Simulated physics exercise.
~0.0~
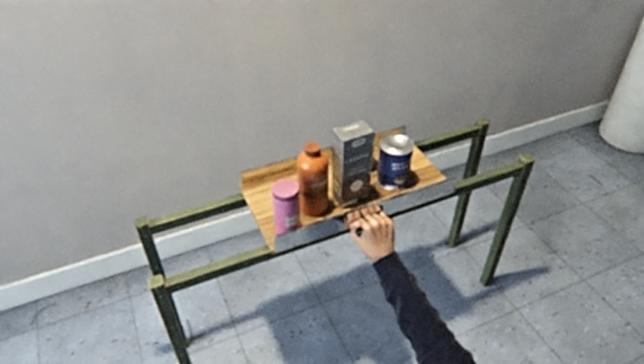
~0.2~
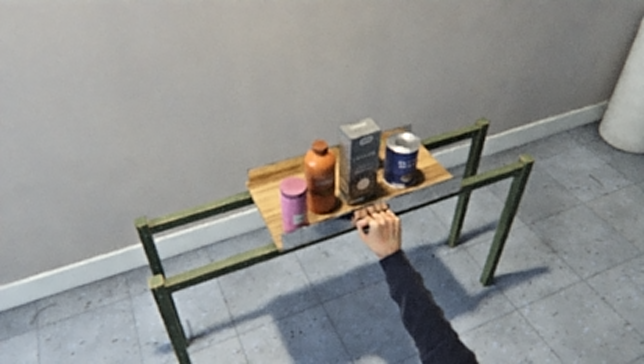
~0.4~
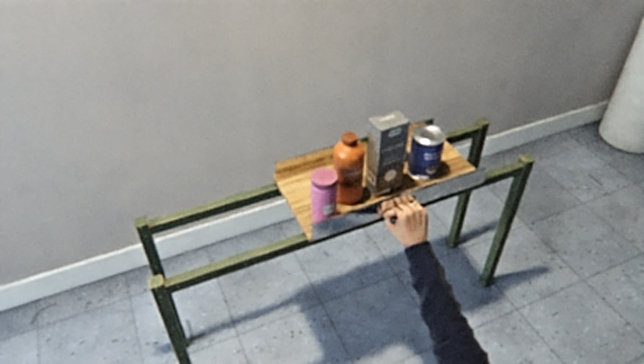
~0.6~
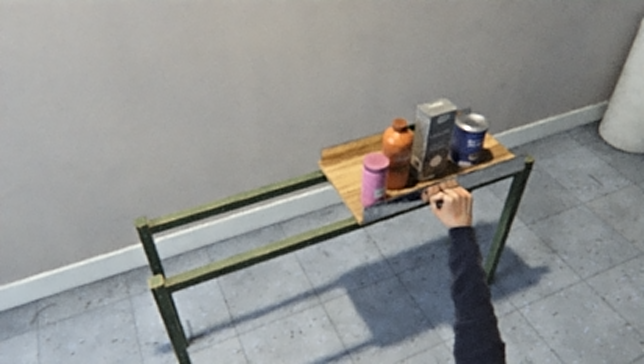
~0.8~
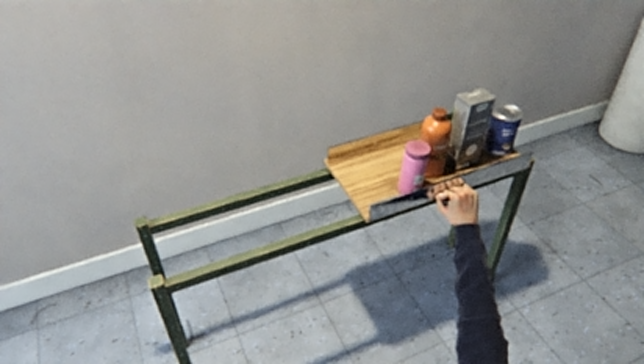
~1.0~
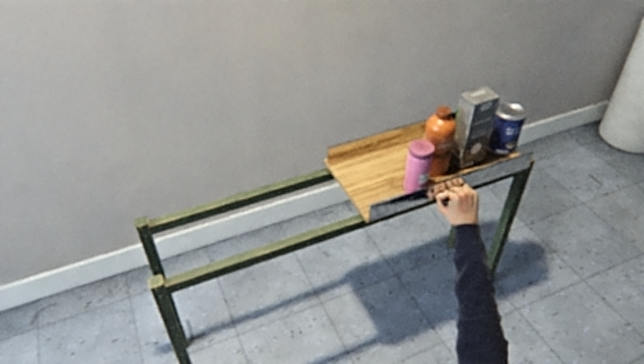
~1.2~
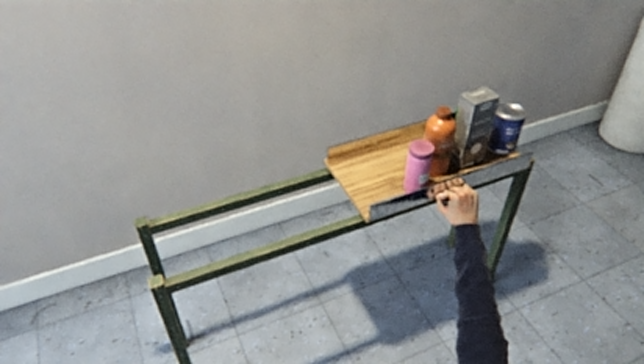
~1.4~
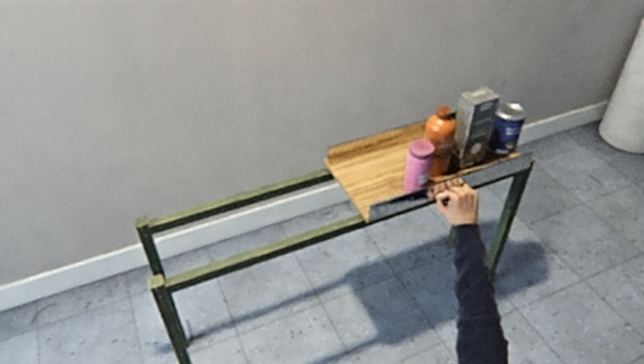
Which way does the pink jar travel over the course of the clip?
It travels to the right, first riding along with the tray and then sliding farther that way across it as the tray stops.
